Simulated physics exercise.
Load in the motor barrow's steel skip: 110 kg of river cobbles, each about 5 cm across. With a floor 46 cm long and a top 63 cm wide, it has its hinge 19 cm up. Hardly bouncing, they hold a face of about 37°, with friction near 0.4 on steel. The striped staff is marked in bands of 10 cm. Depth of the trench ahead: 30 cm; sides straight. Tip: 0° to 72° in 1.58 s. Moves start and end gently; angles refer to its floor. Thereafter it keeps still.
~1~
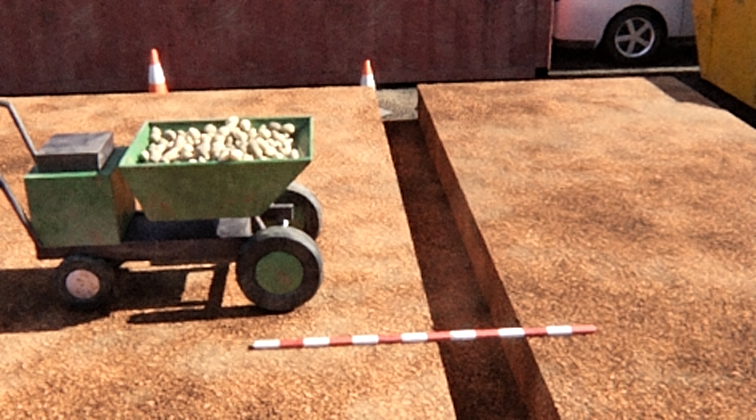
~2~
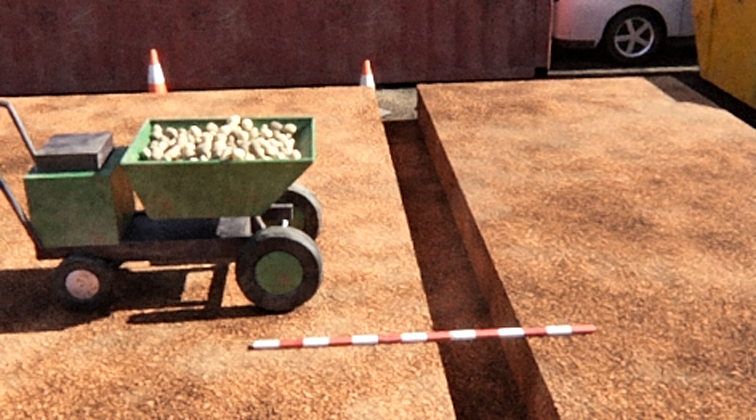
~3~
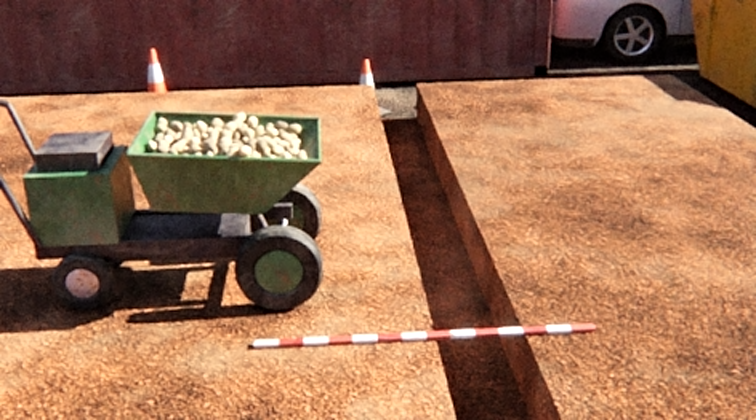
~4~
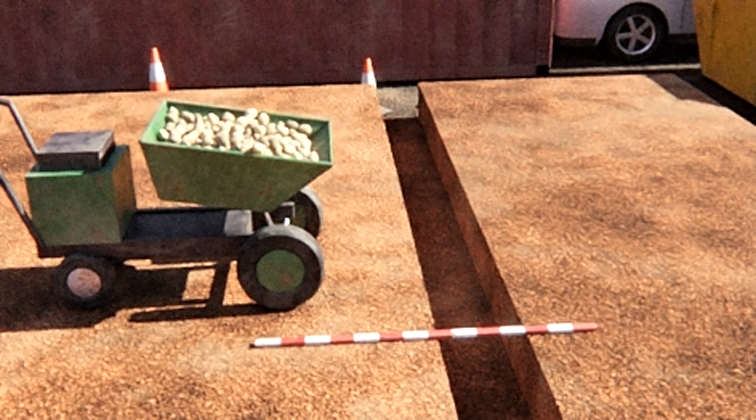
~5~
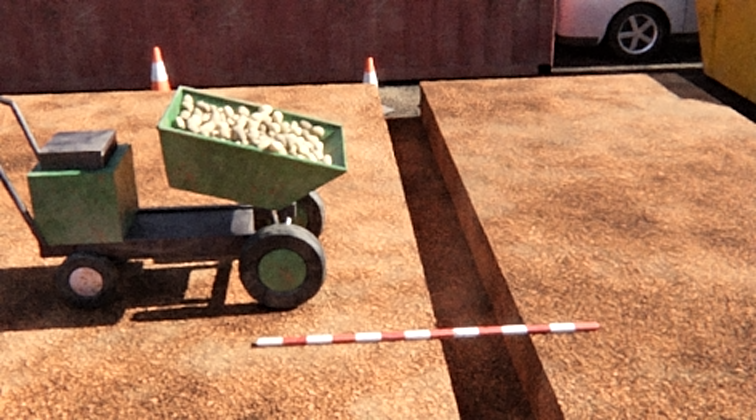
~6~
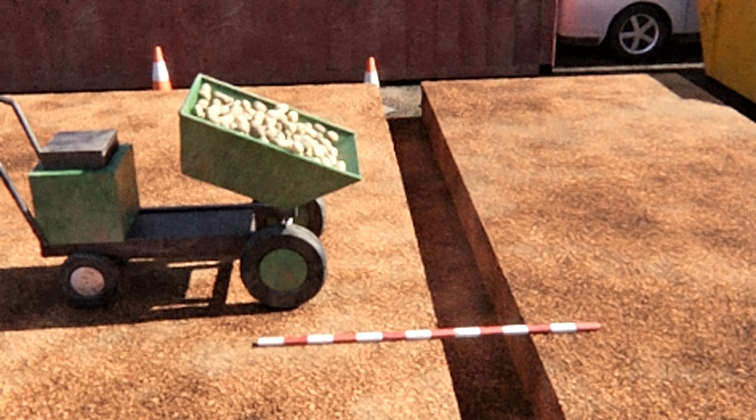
On a patch of reddish-brown ground beside a narrow trench, a small green motor barrow stood still while its skip of pale stones gradually tilted toward the right, its back end rising.
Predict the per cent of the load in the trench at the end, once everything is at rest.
Near 99 per cent.
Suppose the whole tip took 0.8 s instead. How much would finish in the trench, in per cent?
100 per cent.
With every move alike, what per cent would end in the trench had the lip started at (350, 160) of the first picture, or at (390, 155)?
That gives roughly 95 per cent and roughly 45 per cent.
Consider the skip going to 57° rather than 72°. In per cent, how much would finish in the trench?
Roughly 65% would end there.
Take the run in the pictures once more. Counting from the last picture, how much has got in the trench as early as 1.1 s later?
Some 55 per cent.
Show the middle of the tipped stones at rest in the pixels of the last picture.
In the last view, about (463, 311).
Then, 0.6 s after the last picture the floor is at 61°, 99 % in the skip; the foremost stones are at (413, 219).
Then, 1.1 s after the last picture the floor is at 72°, 38 % in the skip, 6 % short of the trench, 56 % in the trench; the foremost stones are at (495, 315).
Then, 1.4 s after the last picture the floor is at 72°, 11 % in the skip, 5 % short of the trench, 84 % in the trench; the foremost stones are at (496, 314).
Then, 3.4 s after the last picture the floor is at 72°, 0 % in the skip, 1 % short of the trench, 99 % in the trench; the foremost stones are at (495, 296).
